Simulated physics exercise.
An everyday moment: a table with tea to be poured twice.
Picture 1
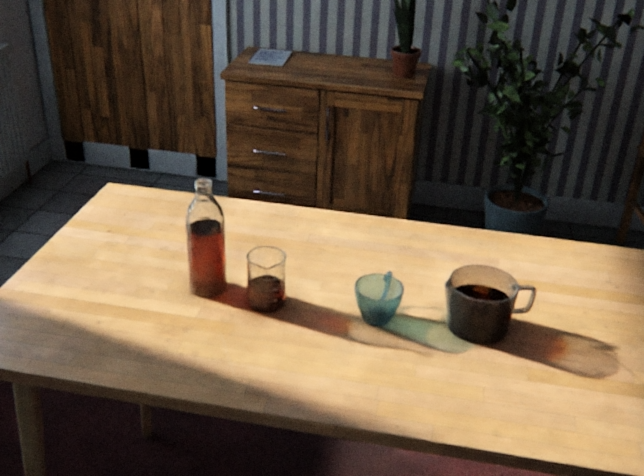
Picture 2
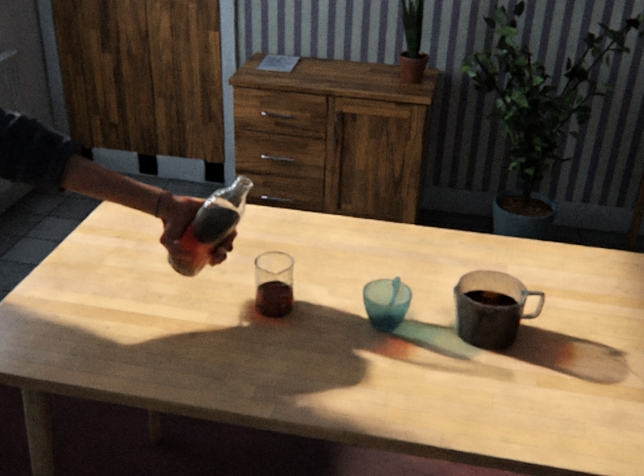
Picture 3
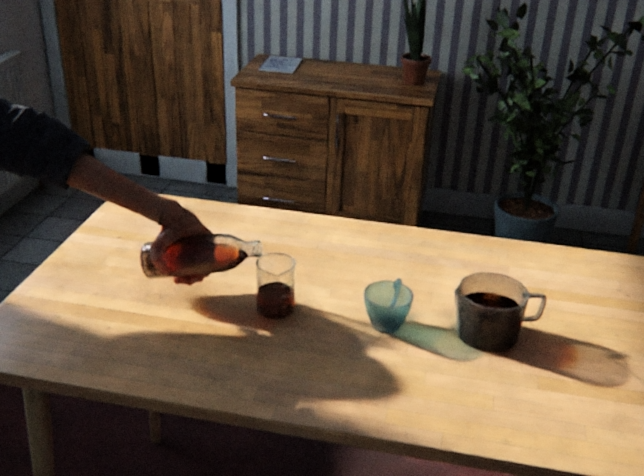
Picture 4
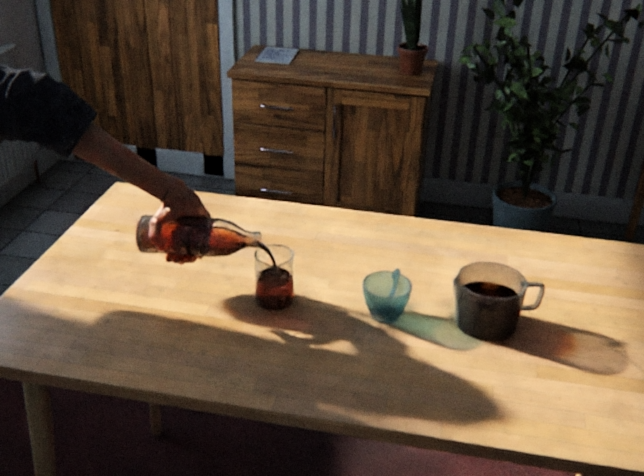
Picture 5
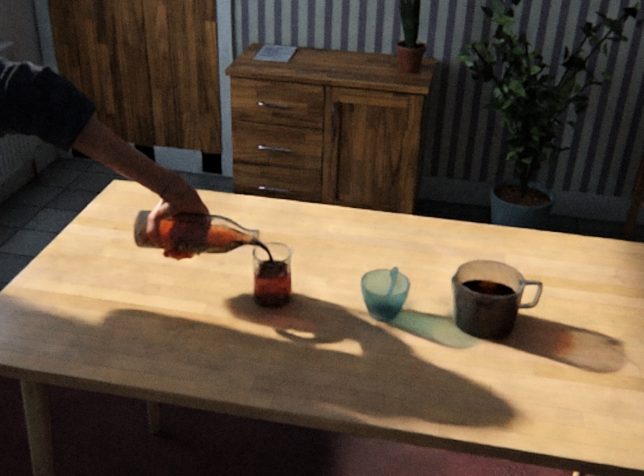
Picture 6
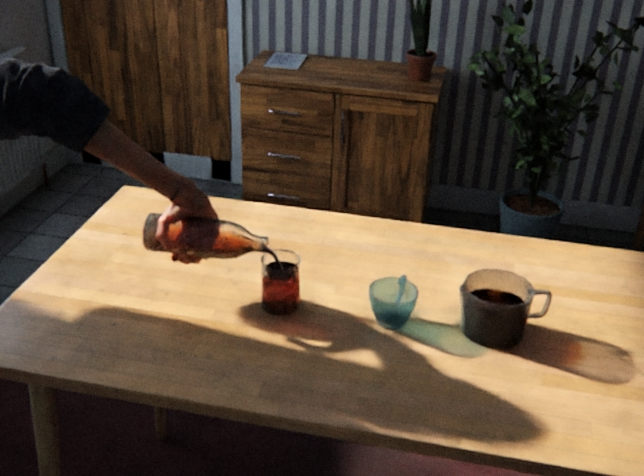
At first, a bottle of reddish-brown tea stands on a wooden table beside a beaker, an empty blue cup and a measuring jug. A hand from the left lifts the bottle and tips it to the right toward the beaker. Tea then streams from its mouth, and the level in the beaker rises.
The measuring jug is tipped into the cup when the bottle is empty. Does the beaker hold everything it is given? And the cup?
In order: I expect the beaker will spill, I expect the cup will spill.
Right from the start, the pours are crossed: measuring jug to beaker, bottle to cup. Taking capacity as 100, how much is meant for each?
The first one is at 160 per cent, the second at 170 per cent.
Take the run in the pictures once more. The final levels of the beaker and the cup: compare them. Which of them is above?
Result: Higher level in the one on the left.
A moment on, the beaker is full to the brim and overflowed.
When it is over, the beaker is full to the brim and overflowed; the cup is full to the brim and overflowed.
